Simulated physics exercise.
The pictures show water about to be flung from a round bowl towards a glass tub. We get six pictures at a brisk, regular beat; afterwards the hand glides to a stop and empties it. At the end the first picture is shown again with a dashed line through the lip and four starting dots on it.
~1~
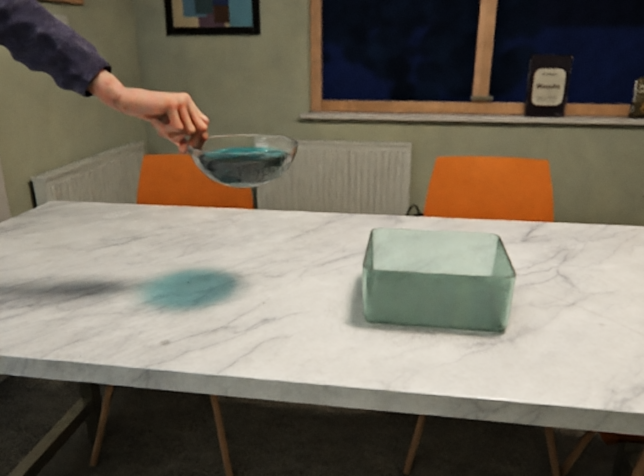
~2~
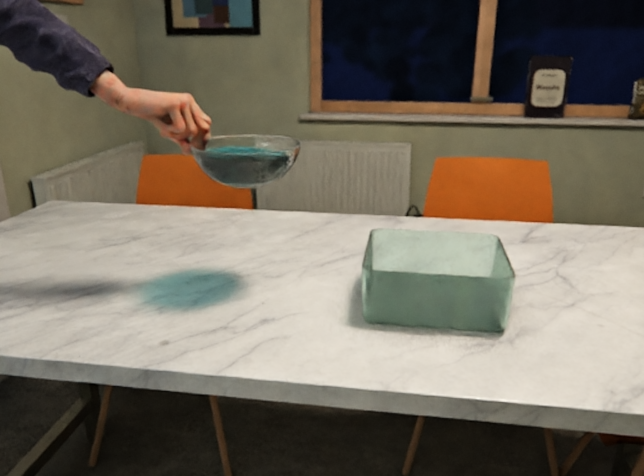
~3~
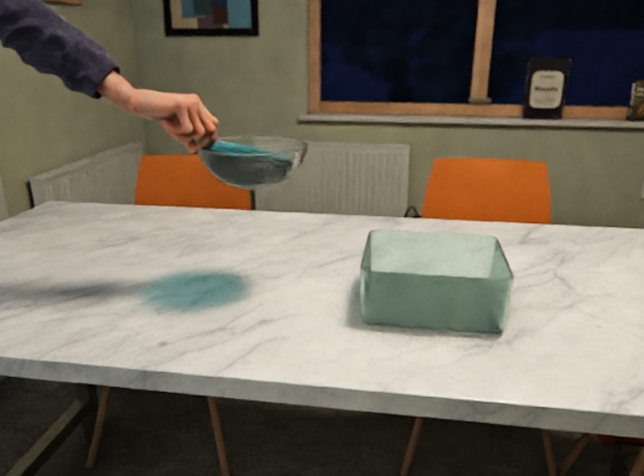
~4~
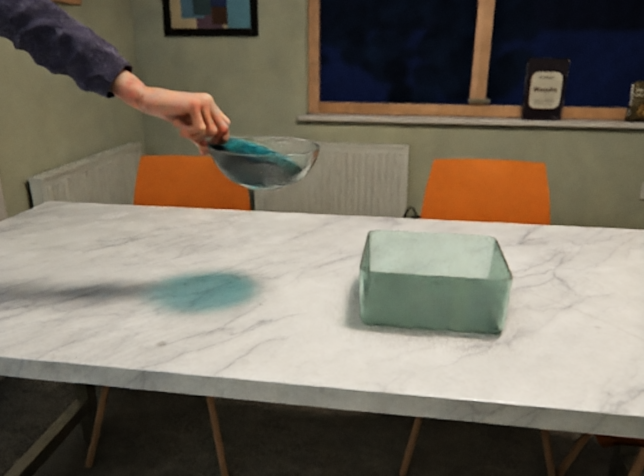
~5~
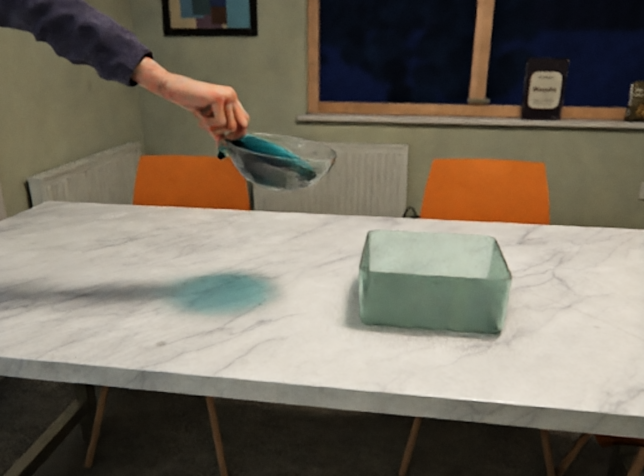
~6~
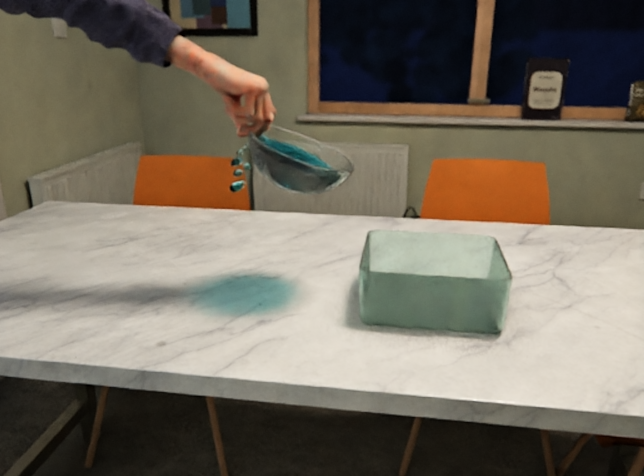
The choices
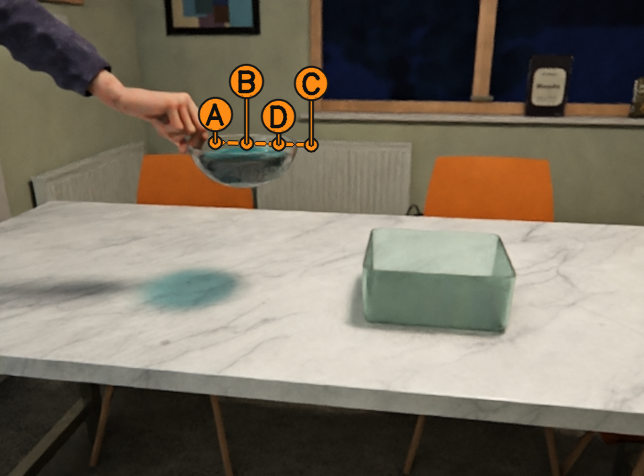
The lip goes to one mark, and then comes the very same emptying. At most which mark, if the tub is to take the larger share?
Place B just does it.
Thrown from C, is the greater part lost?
No, that is safe.
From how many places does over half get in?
Three of the four.
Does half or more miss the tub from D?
No, that is safe.
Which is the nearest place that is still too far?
Place A.
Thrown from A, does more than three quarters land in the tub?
No, less.
On the marked copy, A at (215, 142); B at (246, 143); C at (311, 145); D at (278, 144).
If A is chosen, about 27 % lands in the tub, 64 % falls short and 9 % goes beside or beyond.
If B is chosen, about 65 % lands in the tub, 23 % falls short and 12 % goes beside or beyond.
If C is chosen, about 80 % lands in the tub, 11 % falls short and 8 % goes beside or beyond.
If D is chosen, about 73 % lands in the tub, 8 % falls short and 19 % goes beside or beyond.
